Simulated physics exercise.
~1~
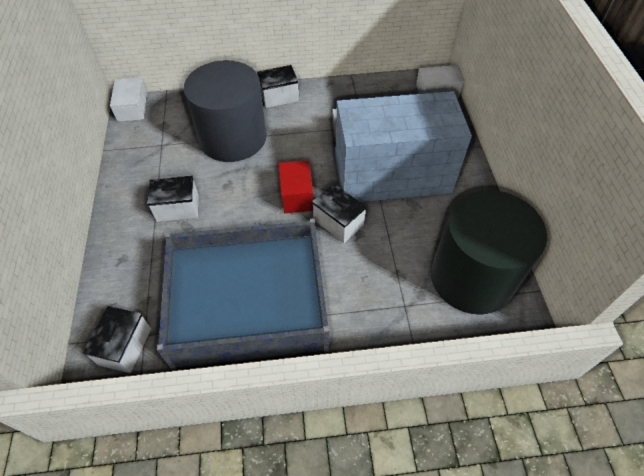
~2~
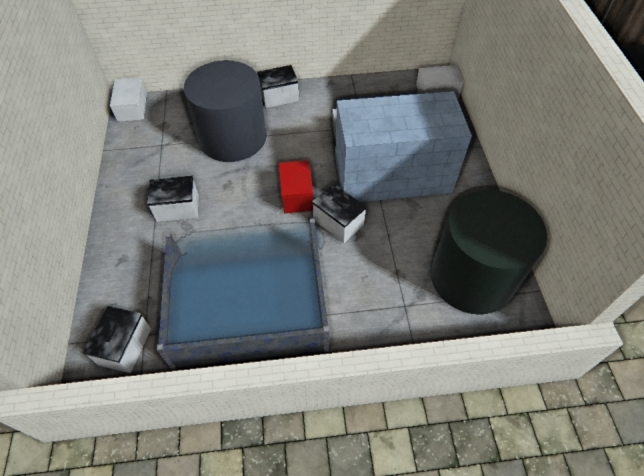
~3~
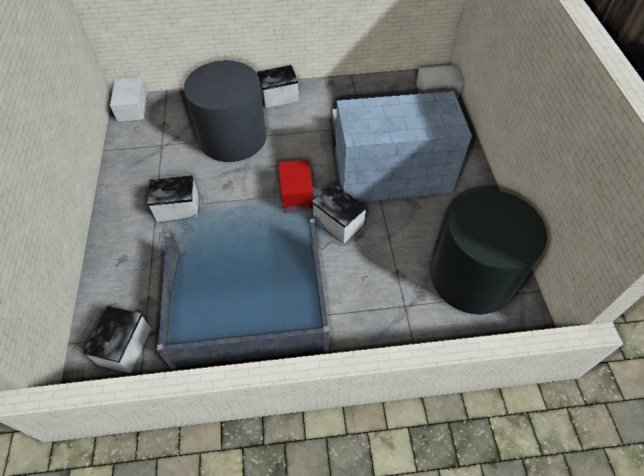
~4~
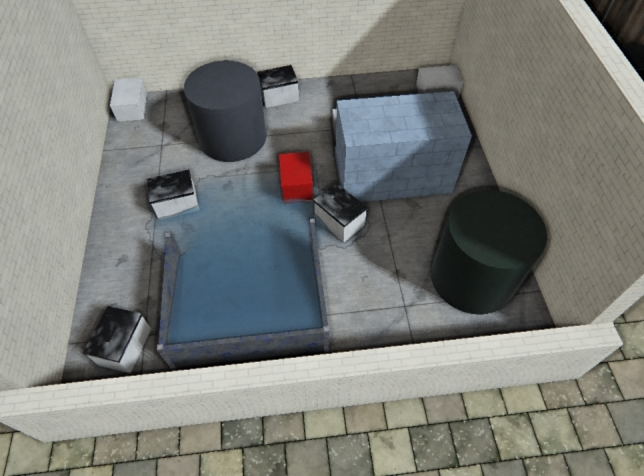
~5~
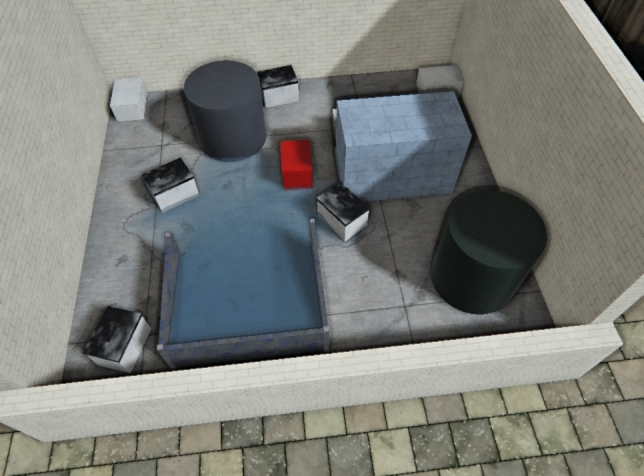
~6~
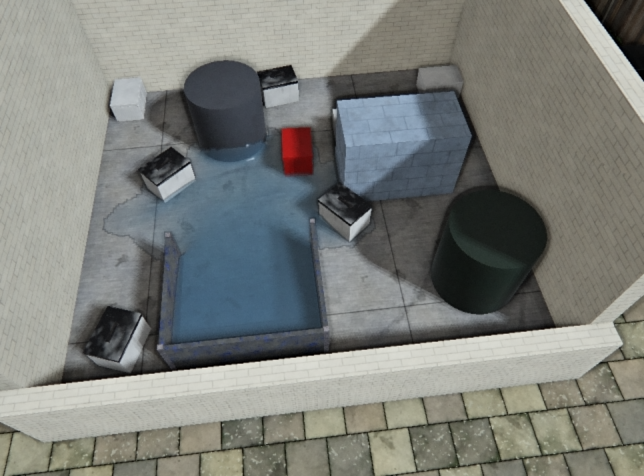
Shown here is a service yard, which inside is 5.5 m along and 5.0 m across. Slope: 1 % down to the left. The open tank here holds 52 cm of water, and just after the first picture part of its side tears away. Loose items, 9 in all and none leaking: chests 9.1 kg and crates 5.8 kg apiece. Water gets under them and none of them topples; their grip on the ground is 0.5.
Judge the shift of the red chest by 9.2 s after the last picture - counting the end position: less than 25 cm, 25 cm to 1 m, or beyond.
It budges a great deal.
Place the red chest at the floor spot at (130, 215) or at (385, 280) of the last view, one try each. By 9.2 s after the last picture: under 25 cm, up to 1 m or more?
From the first place it goes well off; from the second it is barely disturbed.
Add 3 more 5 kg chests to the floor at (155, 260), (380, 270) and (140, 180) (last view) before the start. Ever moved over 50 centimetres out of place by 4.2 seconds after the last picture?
Well, in that order it's lower, lower and higher.
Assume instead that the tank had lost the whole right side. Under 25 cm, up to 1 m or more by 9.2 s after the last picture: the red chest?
Result: Red chest displaced far.
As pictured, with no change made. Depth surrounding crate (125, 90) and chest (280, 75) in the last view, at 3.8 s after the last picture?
12 and 9 cm.
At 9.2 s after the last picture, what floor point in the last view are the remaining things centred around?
Centred roughly on (331, 177).
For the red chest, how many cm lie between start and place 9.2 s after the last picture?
Roughly 250 centimetres.
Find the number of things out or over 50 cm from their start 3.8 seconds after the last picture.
I make it 4.
Then, 1.2 s after the last picture the red chest is near (341, 64), 2.3 m from its start, afloat; 3 afloat.
Then, 3.8 s after the last picture the red chest is near (410, 100), 2.2 m from its start, afloat; 7 afloat.
Then, 6.2 s after the last picture the red chest is near (442, 92), 2.6 m from its start, afloat; 8 afloat.
Then, 9.2 s after the last picture the red chest is near (458, 110), 2.6 m from its start, afloat; 8 afloat.
